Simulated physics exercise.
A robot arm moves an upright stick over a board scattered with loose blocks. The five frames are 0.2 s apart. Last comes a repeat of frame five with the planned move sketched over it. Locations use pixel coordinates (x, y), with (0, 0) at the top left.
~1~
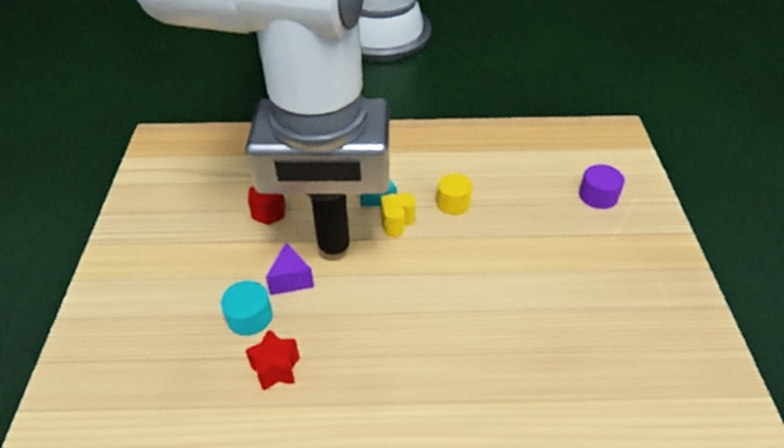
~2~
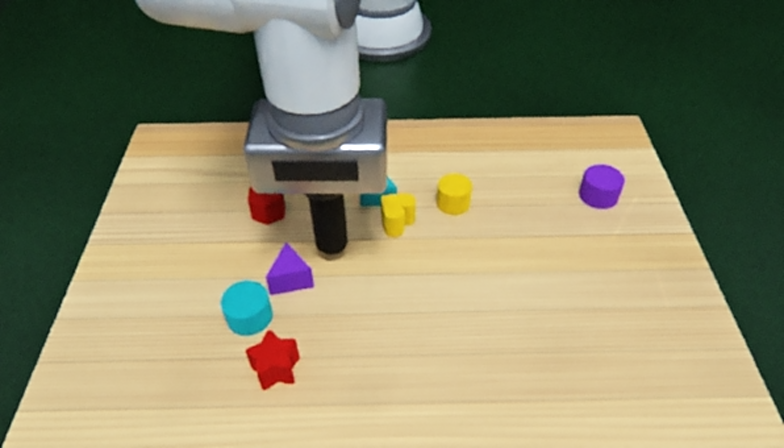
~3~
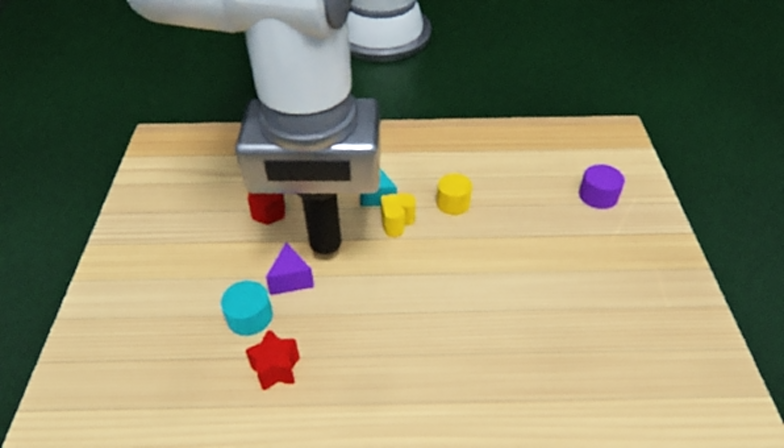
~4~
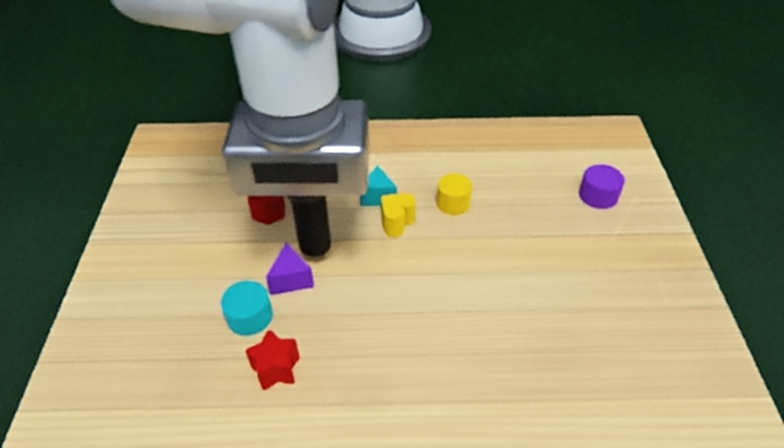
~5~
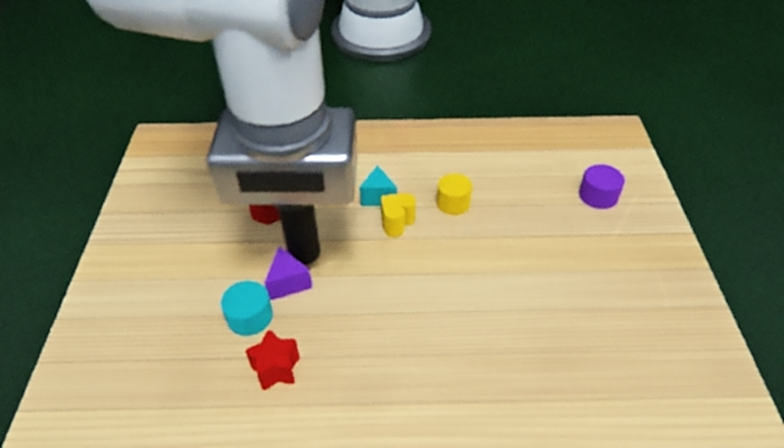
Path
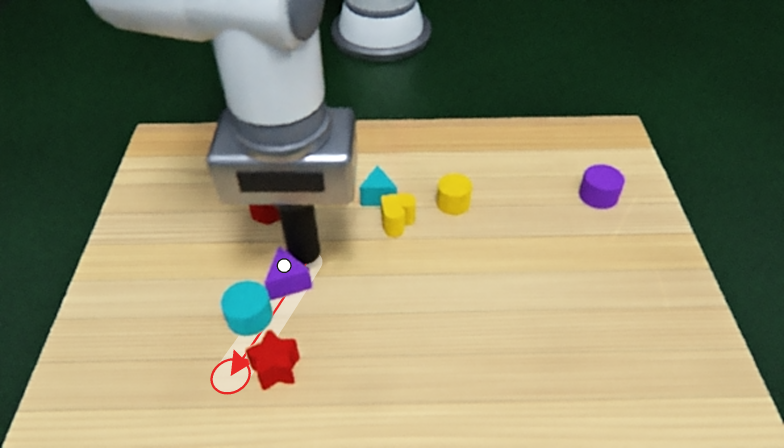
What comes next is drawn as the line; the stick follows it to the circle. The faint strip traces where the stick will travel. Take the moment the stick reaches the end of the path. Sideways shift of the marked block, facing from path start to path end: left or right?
To the path's left.
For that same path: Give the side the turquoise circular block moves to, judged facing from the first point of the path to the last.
The turquoise circular block goes right.
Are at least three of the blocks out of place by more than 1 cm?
I believe so.
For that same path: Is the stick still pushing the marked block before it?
Going by the path, yes.
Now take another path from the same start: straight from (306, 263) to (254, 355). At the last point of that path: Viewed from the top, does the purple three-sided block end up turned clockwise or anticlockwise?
Spins counterclockwise.
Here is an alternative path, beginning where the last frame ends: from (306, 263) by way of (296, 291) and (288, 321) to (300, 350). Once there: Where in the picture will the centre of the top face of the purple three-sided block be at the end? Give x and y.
I'd place it at (255, 336), taking the centre of its top.
The drawn path runs from (306, 263) directly to (231, 376); the dot is on the purple three-sided block.
On the path given first. One third of the way, stick (282, 287); turquoise circular block (230, 314); purple three-sided block (270, 305), turned 35° anticlockwise.
Two thirds of the way, stick (256, 325); turquoise circular block (199, 335); red star block (275, 364); purple three-sided block (245, 347), turned 30° anticlockwise.
At the end, stick (227, 366); turquoise circular block (186, 343); red hexagon not moved; red star block (276, 369), turned 20° anticlockwise; purple three-sided block (223, 392), turned 60° anticlockwise.
